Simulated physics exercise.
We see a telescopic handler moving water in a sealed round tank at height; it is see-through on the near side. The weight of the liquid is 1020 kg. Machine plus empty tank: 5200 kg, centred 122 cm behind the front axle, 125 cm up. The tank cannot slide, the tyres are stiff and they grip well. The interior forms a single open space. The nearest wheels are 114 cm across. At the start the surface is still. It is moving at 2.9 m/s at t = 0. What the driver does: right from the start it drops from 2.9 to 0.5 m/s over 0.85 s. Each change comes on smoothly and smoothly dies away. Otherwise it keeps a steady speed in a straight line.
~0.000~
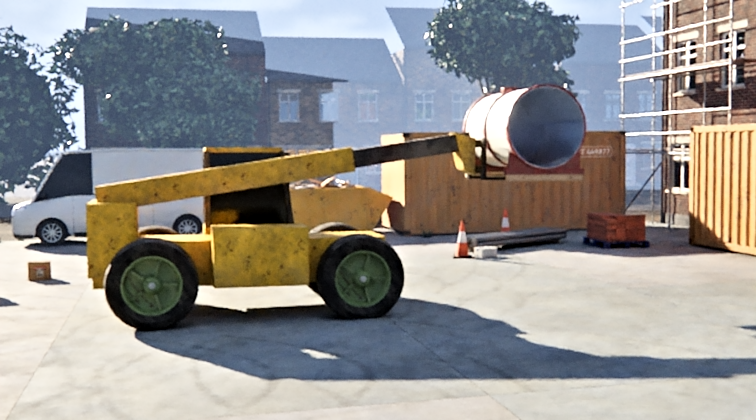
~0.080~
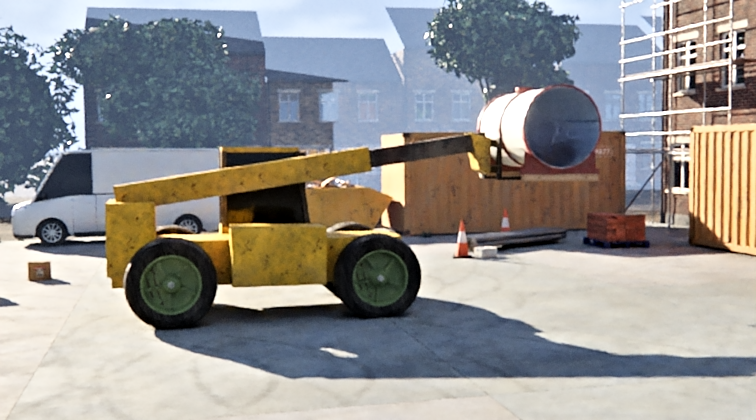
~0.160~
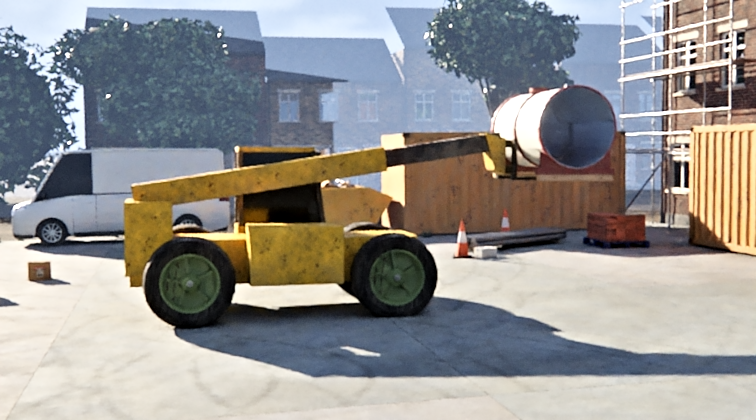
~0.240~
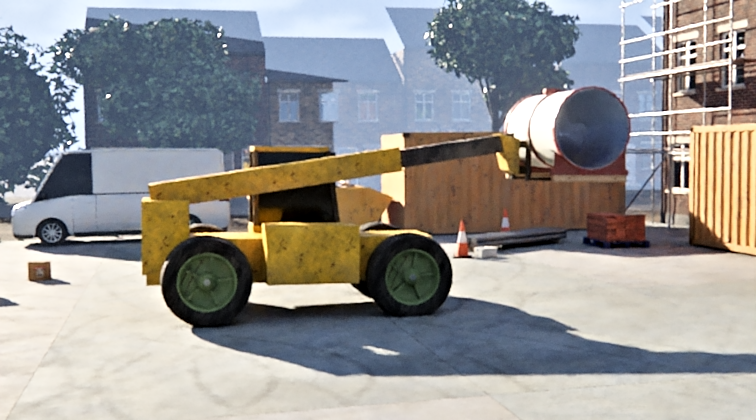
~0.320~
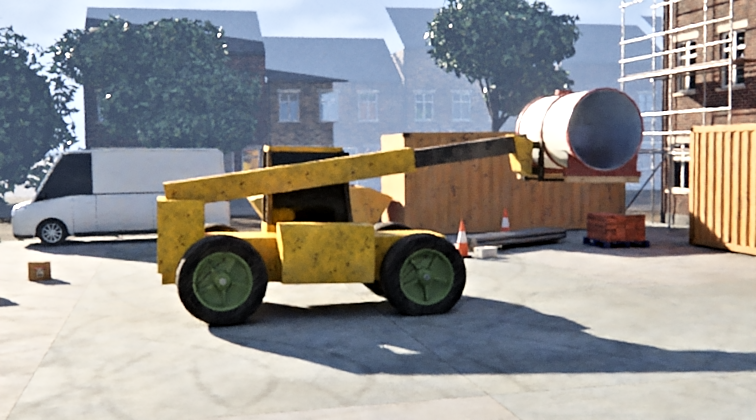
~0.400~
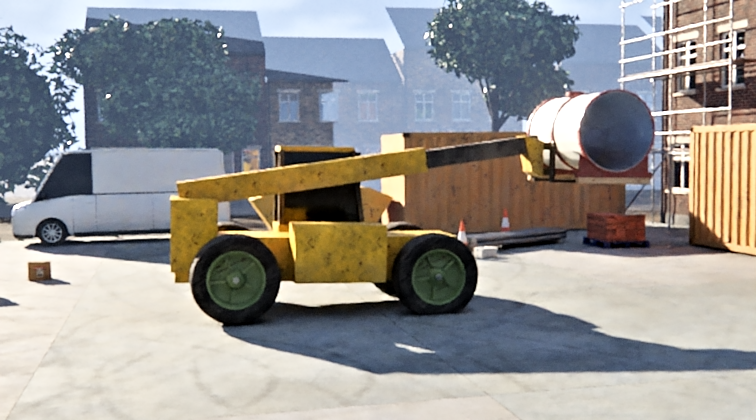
The video shows a yellow telehandler with its boom extended, carrying a large open-ended cylindrical tank, rolling slowly to the right across a paved yard past a parked white van, an orange-and-white traffic cone and wooden-looking containers.
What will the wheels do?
It rises then drops back.
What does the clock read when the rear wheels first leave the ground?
It happens at roughly 0.45 s on the clock.
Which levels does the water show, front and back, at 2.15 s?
The level sits near 90 cm in front and near 54 cm behind.
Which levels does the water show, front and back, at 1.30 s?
Approx. 58 cm front, approx. 88 cm back.
After 0.45 s the lean is 1° nose down, the rear 2 cm in the air; the liquid stands 48 cm at the back and 83 cm at the front.
After 0.90 s the lean is 4° nose down, the rear 14 cm in the air; the liquid stands 38 cm at the back and 87 cm at the front.
After 1.30 s the lean is 1° nose down, the rear 5 cm in the air; the liquid stands 88 cm at the back and 58 cm at the front.
After 2.15 s the lean is 0°, wheels down; the liquid stands 55 cm at the back and 89 cm at the front.
After 3.84 s all wheels are down again; the highest lift was 14 cm and the largest lean 4°.
